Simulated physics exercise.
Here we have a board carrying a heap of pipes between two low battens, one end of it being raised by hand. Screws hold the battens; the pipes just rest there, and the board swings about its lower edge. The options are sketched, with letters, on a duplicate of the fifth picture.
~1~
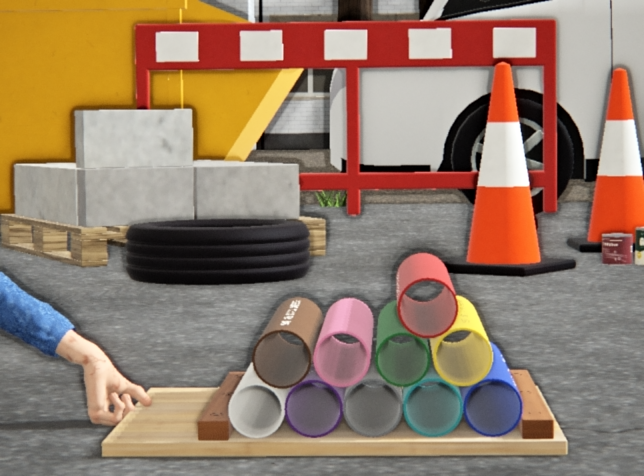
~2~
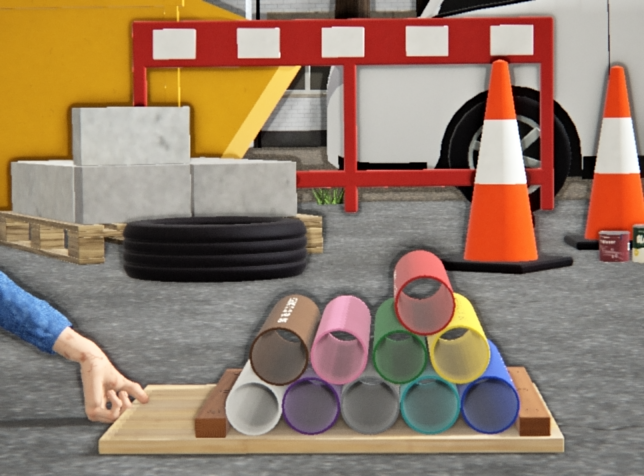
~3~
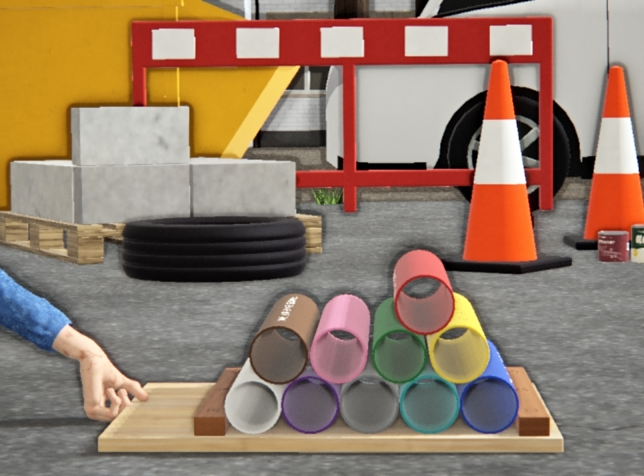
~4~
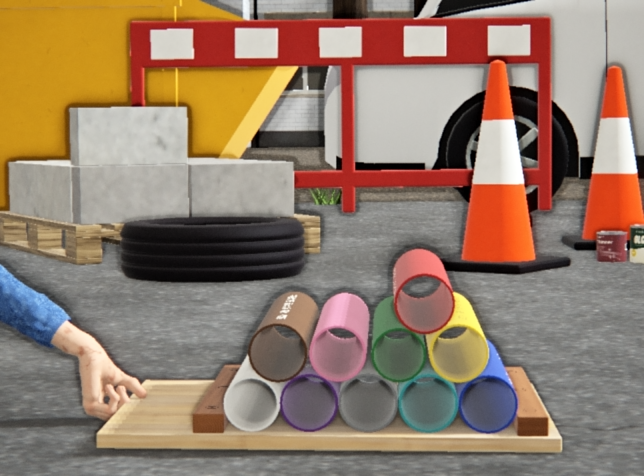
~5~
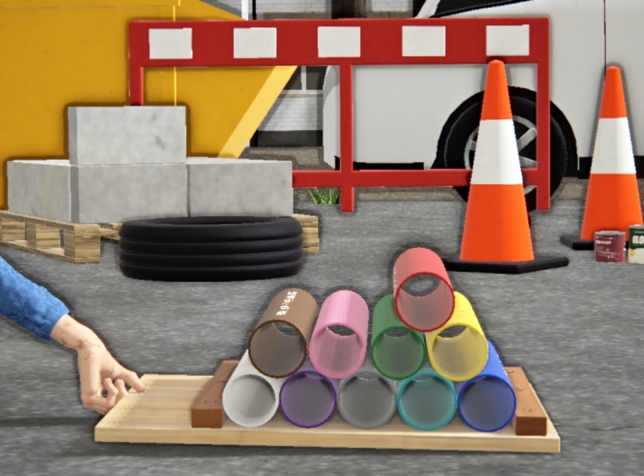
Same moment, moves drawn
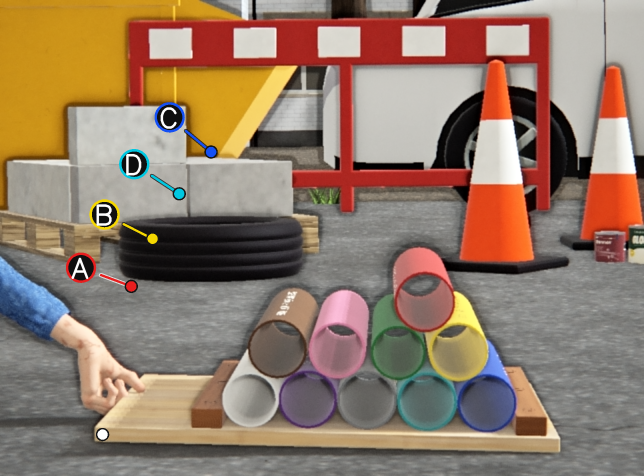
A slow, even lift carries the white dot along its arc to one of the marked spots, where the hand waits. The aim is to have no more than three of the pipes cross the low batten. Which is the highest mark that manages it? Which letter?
The answer is mark B.
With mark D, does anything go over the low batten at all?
Yes.
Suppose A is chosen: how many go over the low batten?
The count is none.
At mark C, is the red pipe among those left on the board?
No.
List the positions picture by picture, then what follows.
In the first picture, purple pipe (314, 409); grey pipe (373, 408); turquoise pipe (433, 408).
In the second picture, turquoise pipe (430, 405); blue pipe (490, 405).
In the third picture, board (335, 406); white pipe (253, 406); brown pipe (279, 355).
In the fourth picture, board (333, 404); white pipe (252, 404); purple pipe (309, 403).
In the fifth picture, board (332, 401); white pipe (251, 399); purple pipe (308, 399).
On the copy, A at (131, 286); B at (153, 239); C at (211, 152); D at (179, 194); the white dot at (102, 434).
On B. First, board at 16°.
Then, board at 27°.
Finally, board at 27°, none over the low batten.
By contrast, A none over the low batten; C five over the low batten; D five over the low batten.
